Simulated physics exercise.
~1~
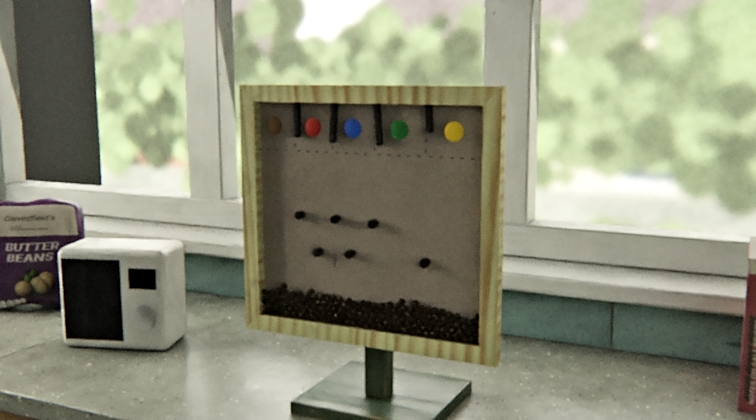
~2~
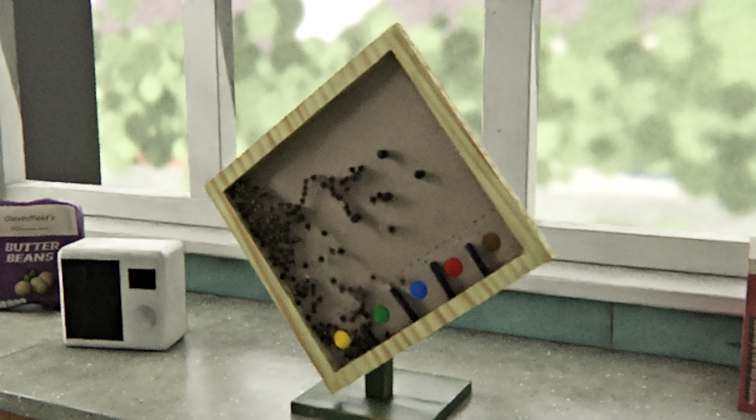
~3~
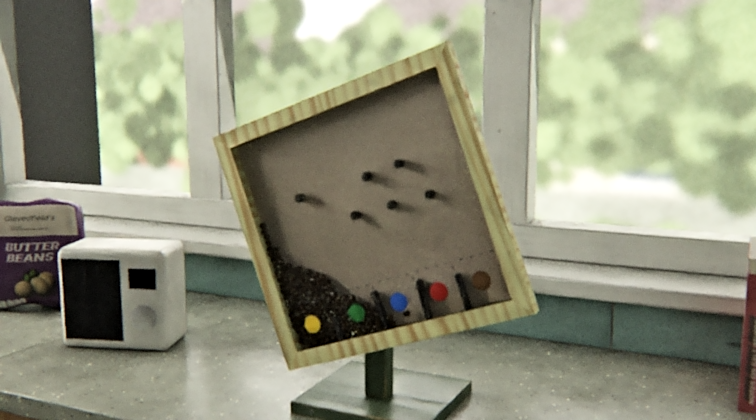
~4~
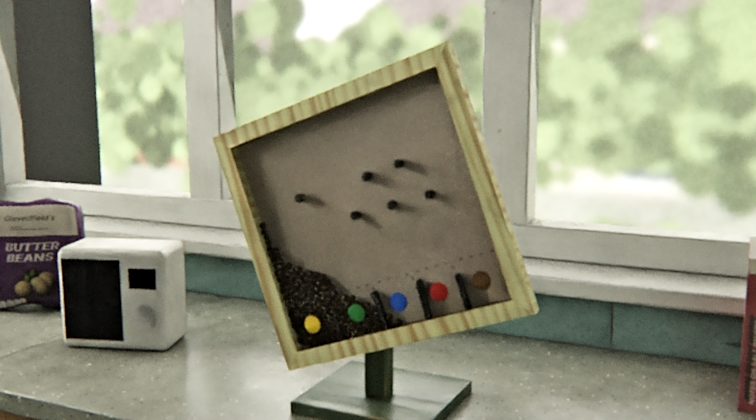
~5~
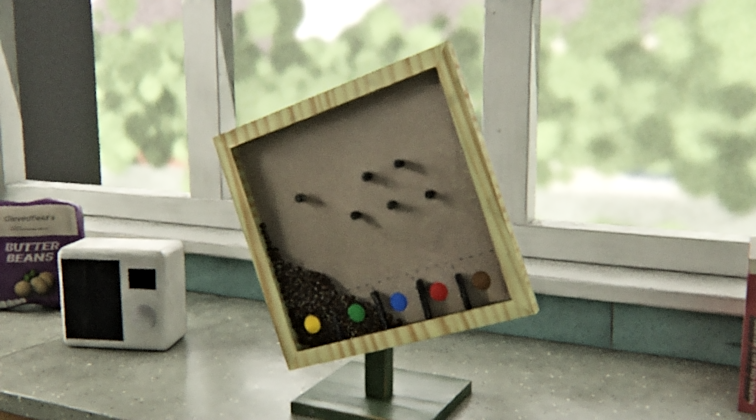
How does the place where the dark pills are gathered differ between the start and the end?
At the start they lie in a low layer along the bottom of the case, away from the coloured dots. By the end they are heaped a little higher and further left, in the lower left corner by the yellow and green dots.
